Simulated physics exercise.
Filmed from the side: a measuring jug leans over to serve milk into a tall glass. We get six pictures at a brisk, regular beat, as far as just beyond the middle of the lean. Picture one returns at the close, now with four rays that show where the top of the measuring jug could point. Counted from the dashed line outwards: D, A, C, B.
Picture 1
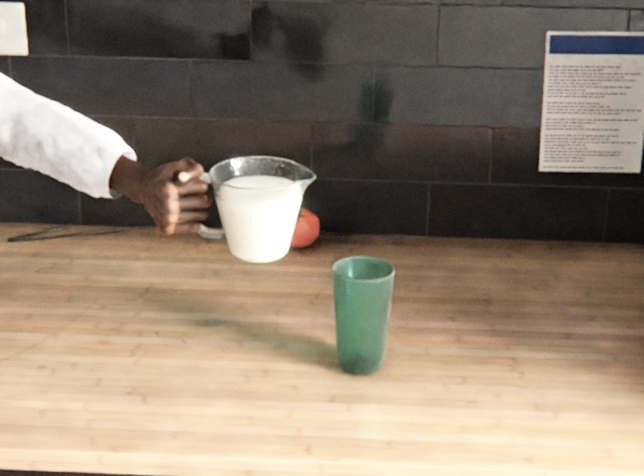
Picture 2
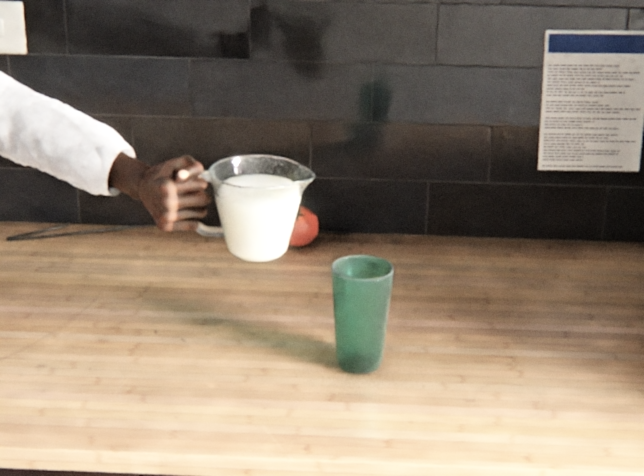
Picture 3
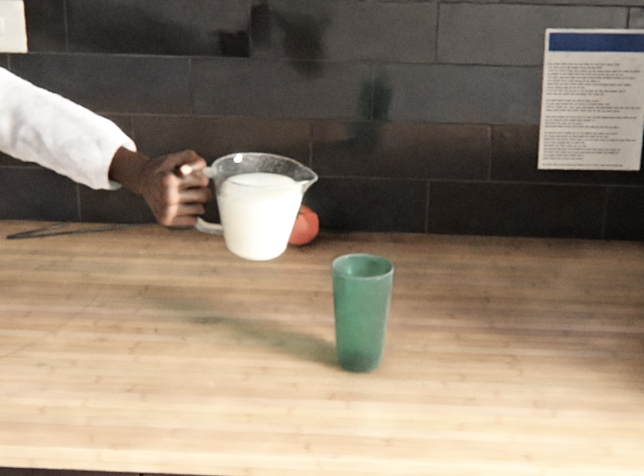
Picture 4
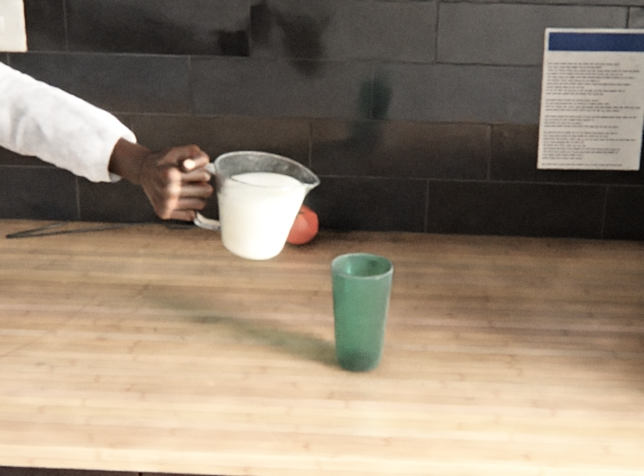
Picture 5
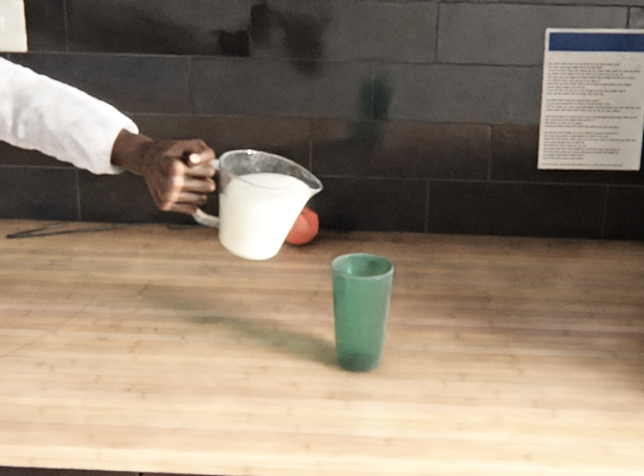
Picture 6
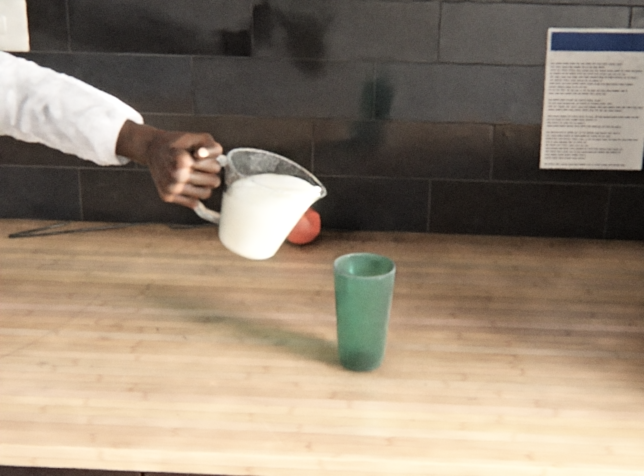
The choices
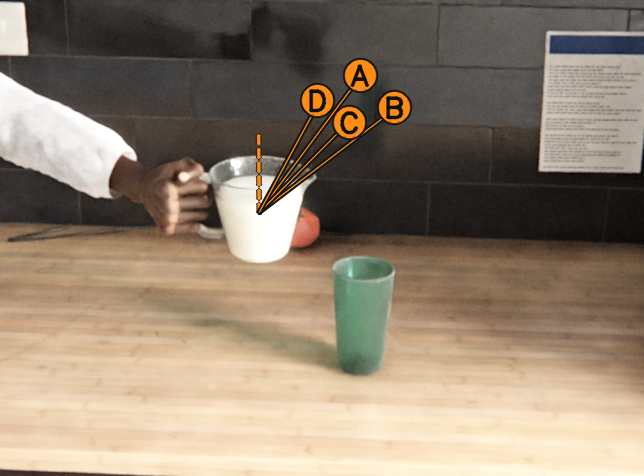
A clear jug of milk, held by a hand in a white sleeve, stayed nearly upright at first, then gradually tilted to the right above a wooden counter where a green glass stood still.
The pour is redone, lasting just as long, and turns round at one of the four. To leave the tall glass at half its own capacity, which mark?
B beats the others.
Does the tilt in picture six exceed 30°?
No, it does not.
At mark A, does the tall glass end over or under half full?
Under half.
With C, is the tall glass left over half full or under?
Under half.
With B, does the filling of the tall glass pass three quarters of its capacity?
No.
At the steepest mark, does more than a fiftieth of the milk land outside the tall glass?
No, it does not.
On the marked copy, A at (350, 89); B at (381, 118); C at (336, 134); D at (311, 116).
With A, the tall glass ends with about 19 % of what it can hold.
With B, the tall glass ends with about 49 % of what it can hold.
With C, the tall glass ends with about 33 % of what it can hold.
With D, the tall glass ends with about 7 % of what it can hold.
